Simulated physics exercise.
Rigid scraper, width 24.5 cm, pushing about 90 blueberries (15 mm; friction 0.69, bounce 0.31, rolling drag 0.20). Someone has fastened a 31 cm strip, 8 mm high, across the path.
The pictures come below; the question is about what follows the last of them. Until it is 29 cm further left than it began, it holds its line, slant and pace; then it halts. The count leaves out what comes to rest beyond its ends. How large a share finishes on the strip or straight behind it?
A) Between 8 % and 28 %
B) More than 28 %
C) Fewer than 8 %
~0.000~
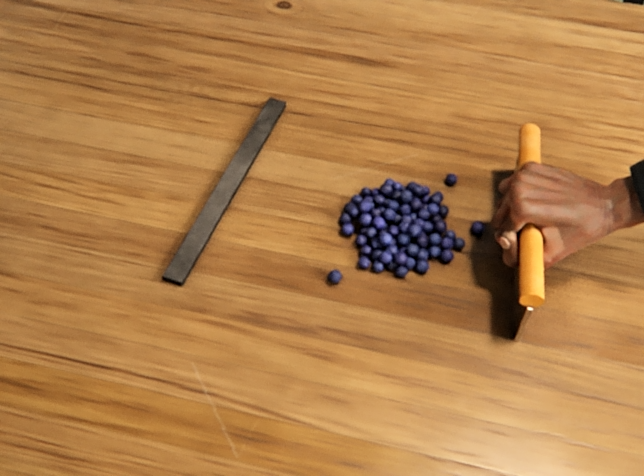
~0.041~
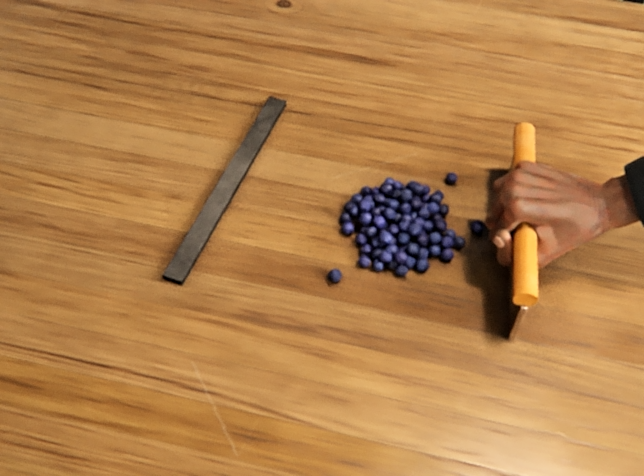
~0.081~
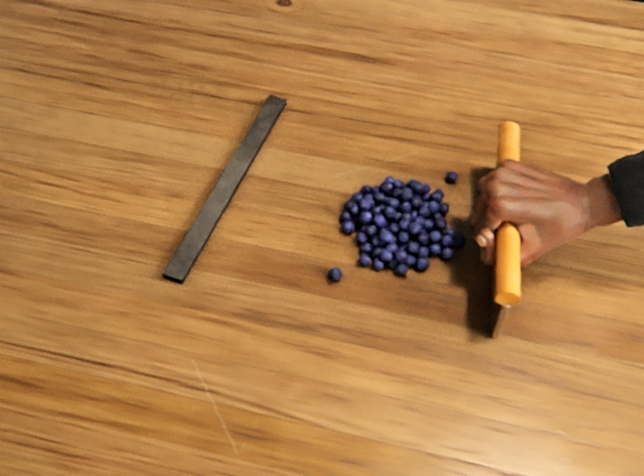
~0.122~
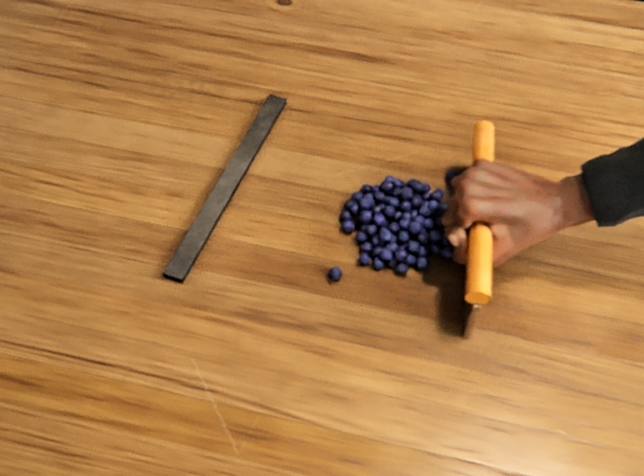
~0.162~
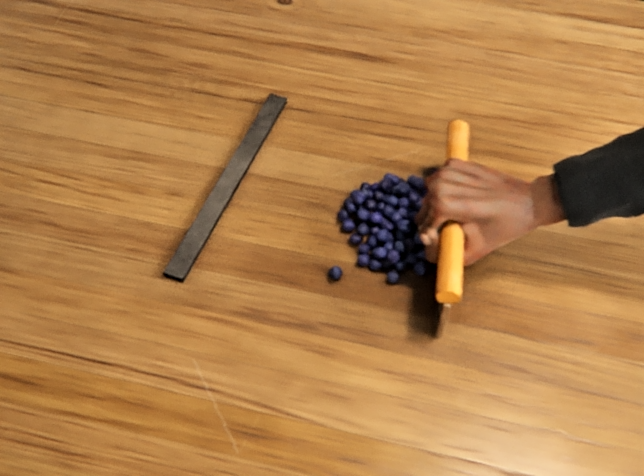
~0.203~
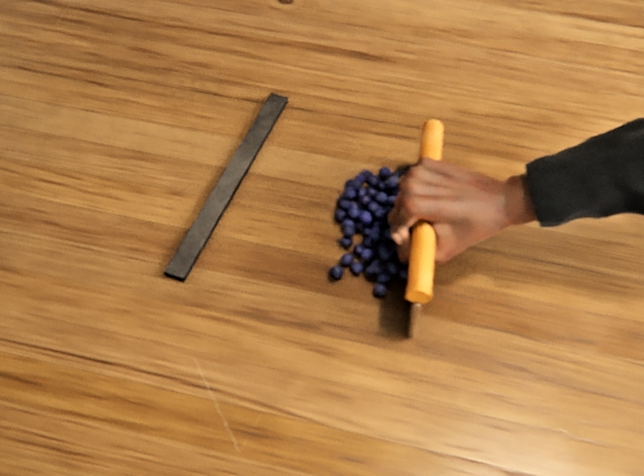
Between 8 % and 28 %.
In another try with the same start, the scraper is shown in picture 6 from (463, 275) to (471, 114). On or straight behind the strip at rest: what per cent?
Somewhere above 20, then.
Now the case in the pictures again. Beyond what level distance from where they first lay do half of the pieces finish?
About 22 cm.
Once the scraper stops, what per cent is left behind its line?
Roughly 5 per cent.
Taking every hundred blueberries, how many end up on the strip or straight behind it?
Roughly 20 percent.
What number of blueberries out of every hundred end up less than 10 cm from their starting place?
0 %.
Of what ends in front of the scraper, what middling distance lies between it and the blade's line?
Roughly 5 centimetres.
After 0.37 s, scraper 24 cm from its start, spill 19 cm wide; elsewhere 100 %.
After 0.55 s, scraper 30 cm from its start, spill 25 cm wide; on or straight behind the strip 20 %, elsewhere 80 %.
Then, at 0.69 s, scraper 30 cm from its start, spill 27 cm wide; on or straight behind the strip 20 %, elsewhere 80 %.
In the end, at 1.3 s, on or straight behind the strip 20 %, elsewhere 80 %.
